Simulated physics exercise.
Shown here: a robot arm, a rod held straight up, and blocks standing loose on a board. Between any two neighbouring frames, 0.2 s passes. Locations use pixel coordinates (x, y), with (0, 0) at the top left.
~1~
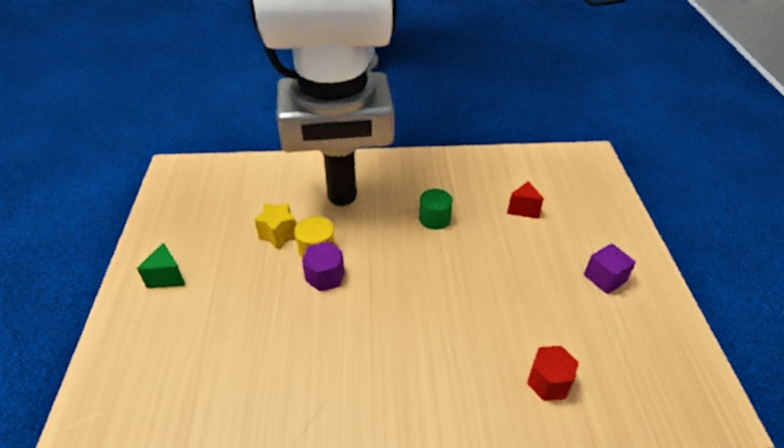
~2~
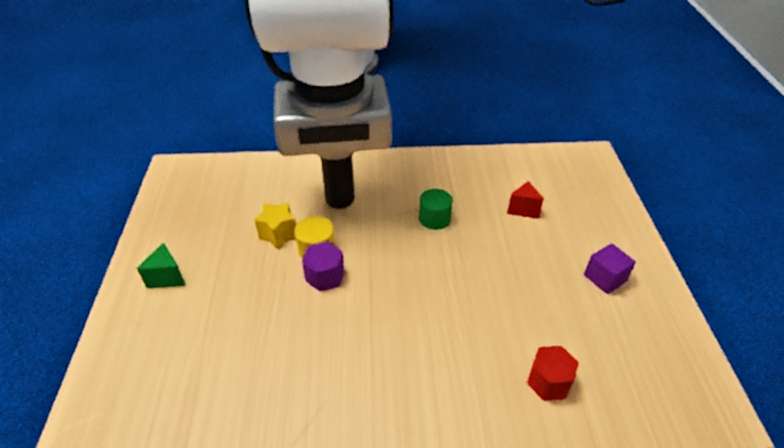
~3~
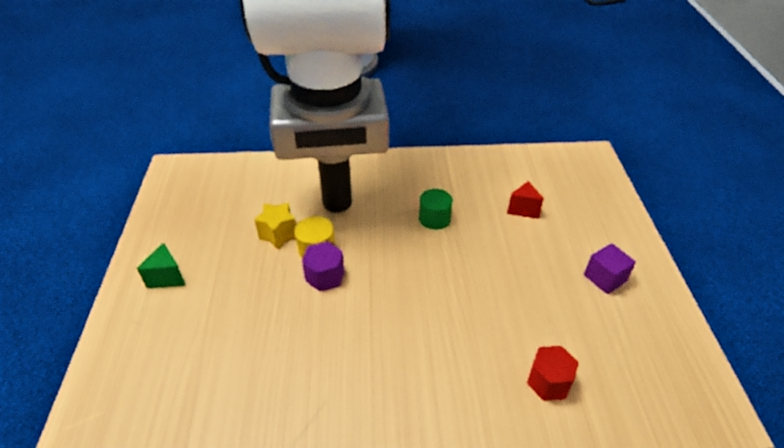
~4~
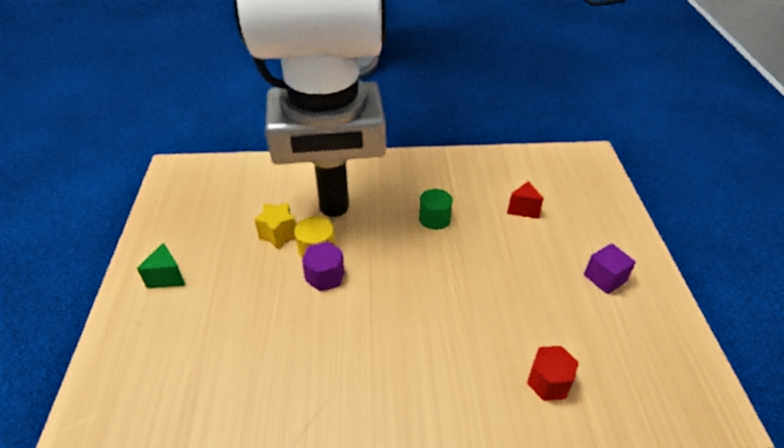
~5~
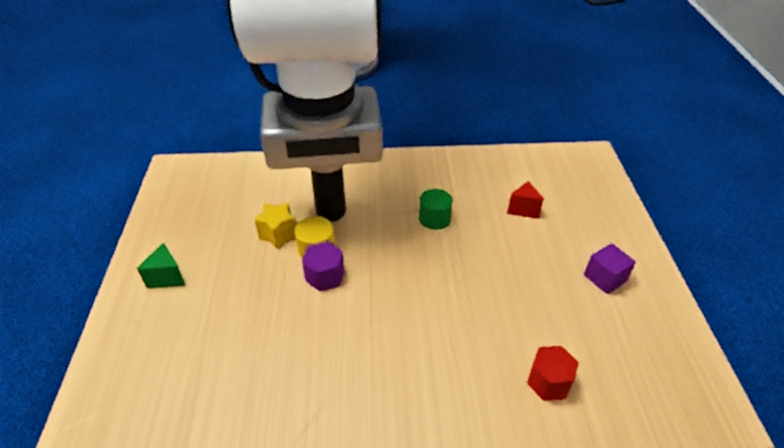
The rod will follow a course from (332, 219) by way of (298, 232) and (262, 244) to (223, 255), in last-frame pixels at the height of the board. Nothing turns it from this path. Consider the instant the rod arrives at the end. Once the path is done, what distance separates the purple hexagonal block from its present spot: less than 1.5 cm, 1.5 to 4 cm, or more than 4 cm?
Displaced less than 1.5 cm.
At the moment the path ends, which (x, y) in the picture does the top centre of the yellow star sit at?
For the centre of its top, I'd go with (184, 238).
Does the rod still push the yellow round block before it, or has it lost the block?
Prediction: Slipped aside.
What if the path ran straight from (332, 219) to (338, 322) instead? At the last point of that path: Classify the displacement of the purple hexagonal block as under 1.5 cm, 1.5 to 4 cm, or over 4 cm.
Of the three bands, it's over 4 cm.
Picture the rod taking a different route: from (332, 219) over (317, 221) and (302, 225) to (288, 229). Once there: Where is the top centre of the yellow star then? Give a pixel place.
By then it is at (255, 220).
On the path given first. One third of the way, rod at (295, 226); yellow star at (262, 217); yellow round block at (305, 235); purple hexagonal block at (324, 259).
Two thirds of the way, rod at (260, 238); yellow star at (224, 229); yellow round block at (302, 236); purple hexagonal block at (324, 259).
At the end, rod at (221, 249); green triangular block still; yellow star at (184, 238), turned 15° clockwise; yellow round block at (302, 236); purple hexagonal block at (324, 259).
